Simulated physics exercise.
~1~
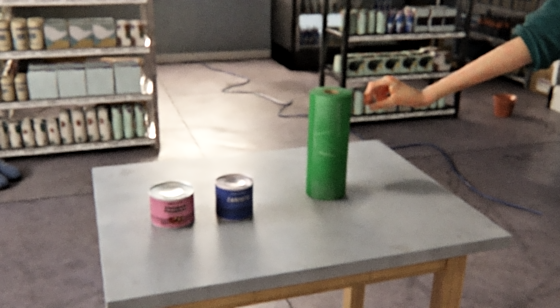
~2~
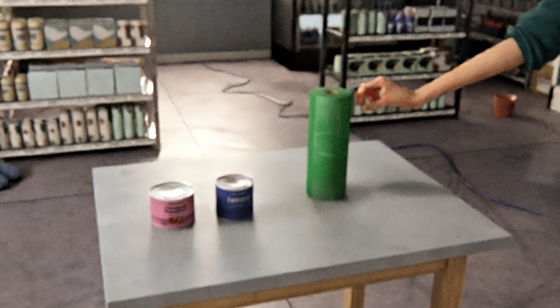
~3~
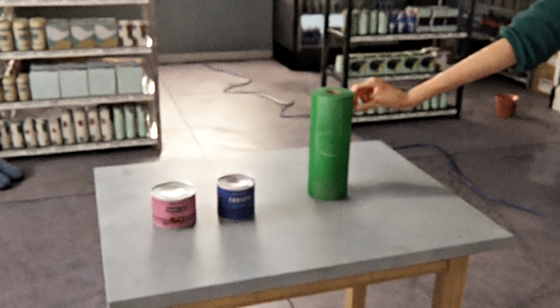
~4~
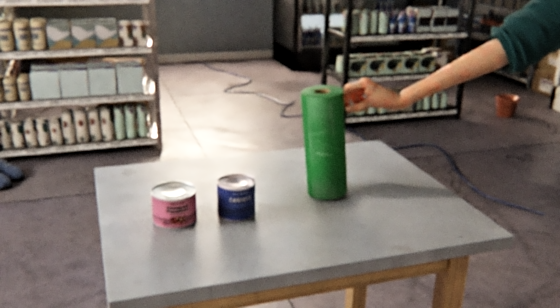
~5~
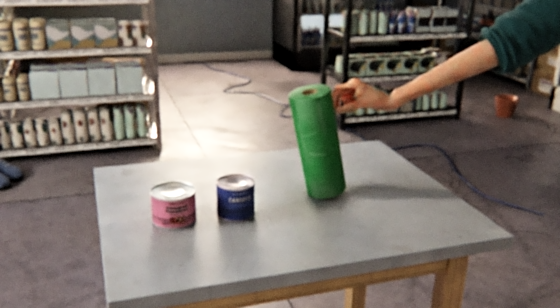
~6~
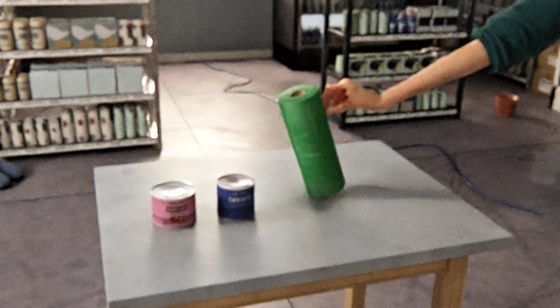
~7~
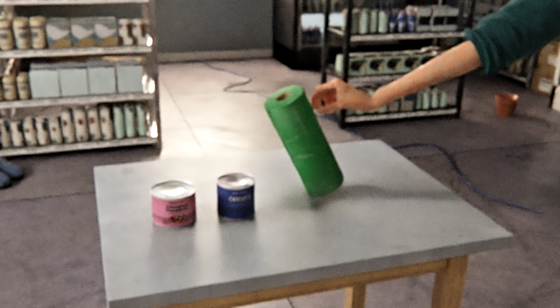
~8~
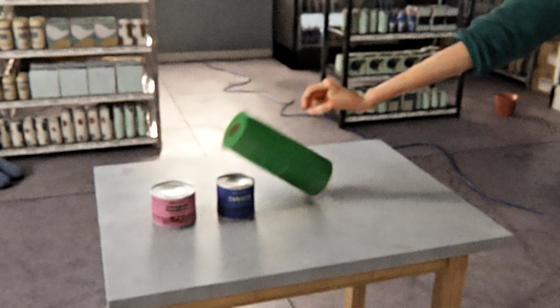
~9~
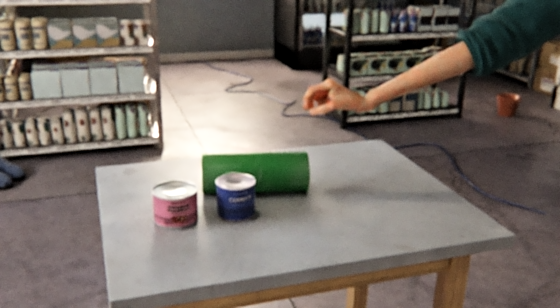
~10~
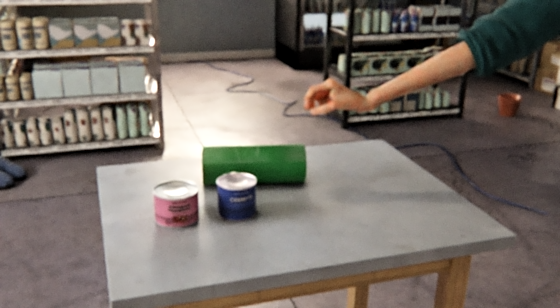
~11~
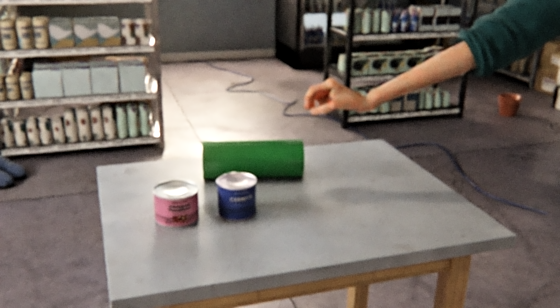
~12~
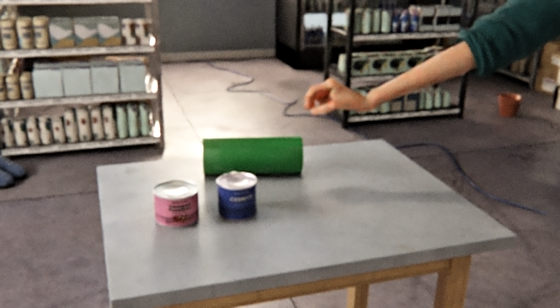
A tall green roll stands upright toward the right of a grey table, seen from slightly above by a gently swaying camera in a room with stocked shelves behind. A pink tub sits at the left, with a blue tin beside it, between the tub and the roll. From the right, a hand in a dark green sleeve reaches to the roll's upper part and pushes it leftward. The roll leans further and further, then topples left as the hand stops. It lands on its side behind the tins, rolls slightly toward the back, and ends lying there, while both tins stay standing.
